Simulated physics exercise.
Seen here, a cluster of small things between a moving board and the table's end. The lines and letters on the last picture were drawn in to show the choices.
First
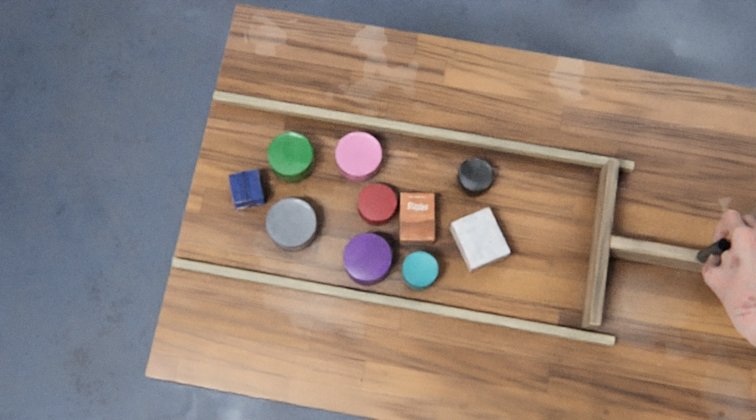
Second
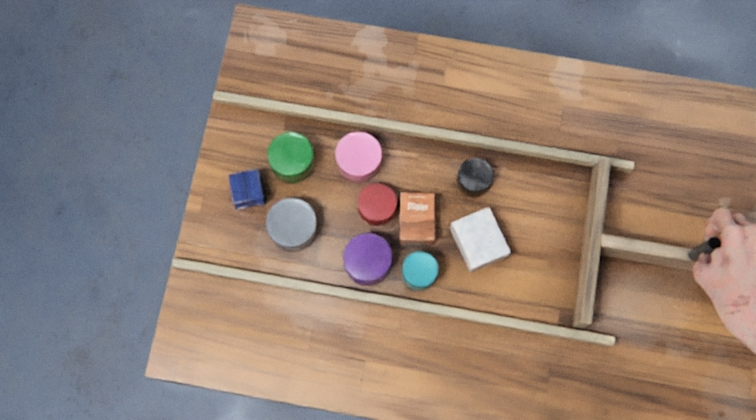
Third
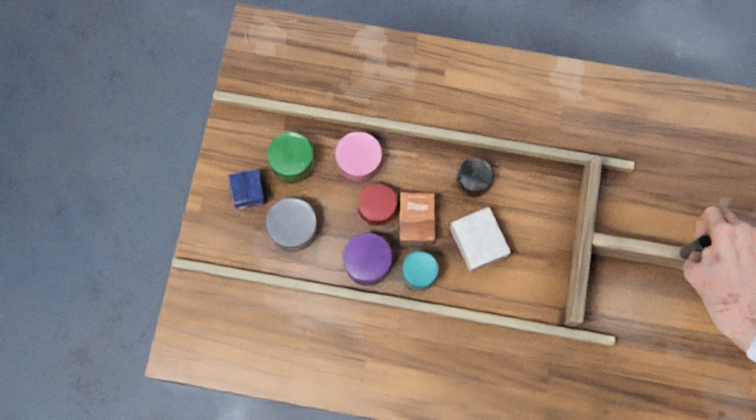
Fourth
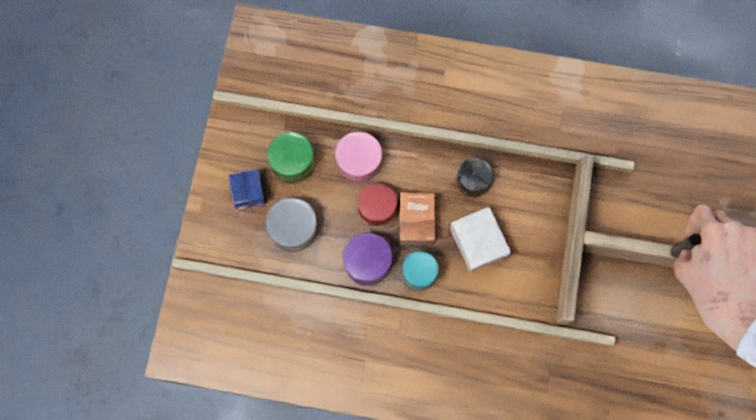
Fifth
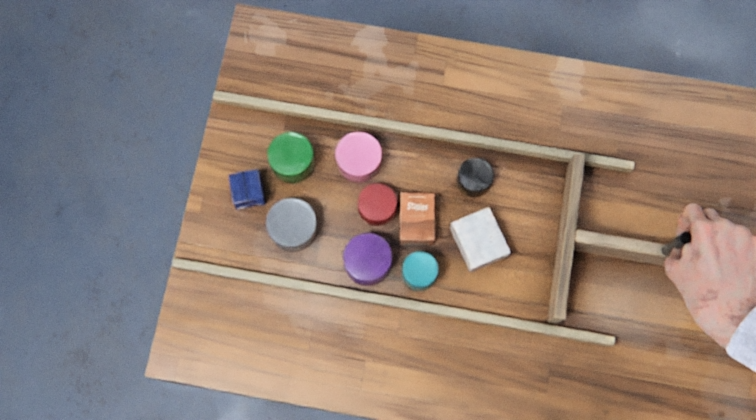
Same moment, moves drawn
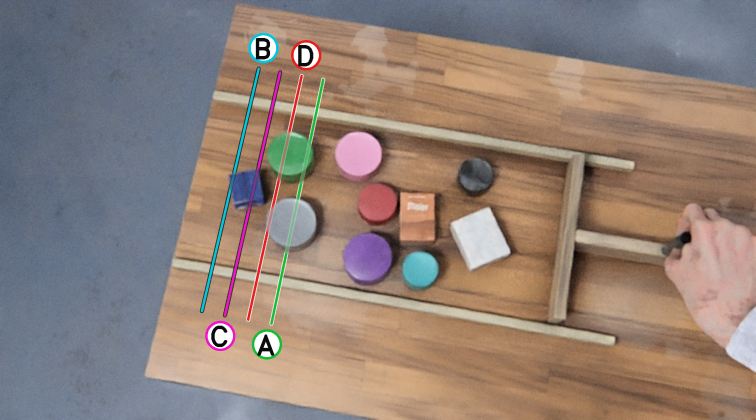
The footage shows a hand gripping the handle of a wooden board and sliding it slowly leftward between two rails, while the coloured round containers and small boxes on the wooden table stay still, untouched by the board.
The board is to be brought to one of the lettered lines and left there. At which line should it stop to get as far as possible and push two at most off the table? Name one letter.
Up to line A.
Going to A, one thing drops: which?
The blue box goes over.
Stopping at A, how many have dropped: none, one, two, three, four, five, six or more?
In all, one.
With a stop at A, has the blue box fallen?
Yes.
On the marked copy, A at (298, 197); B at (231, 185); C at (254, 189); D at (276, 193).
Taking A. A third of the way, board (472, 217); black tub (454, 174); red tin (370, 203).
Two thirds of the way, board (376, 200); green tub (278, 143); grey tub (265, 225).
When it is over, board (300, 187); blue box over the edge; green tub (206, 130); one fallen.
As for the rest, B drops seven; C drops four; D drops four.
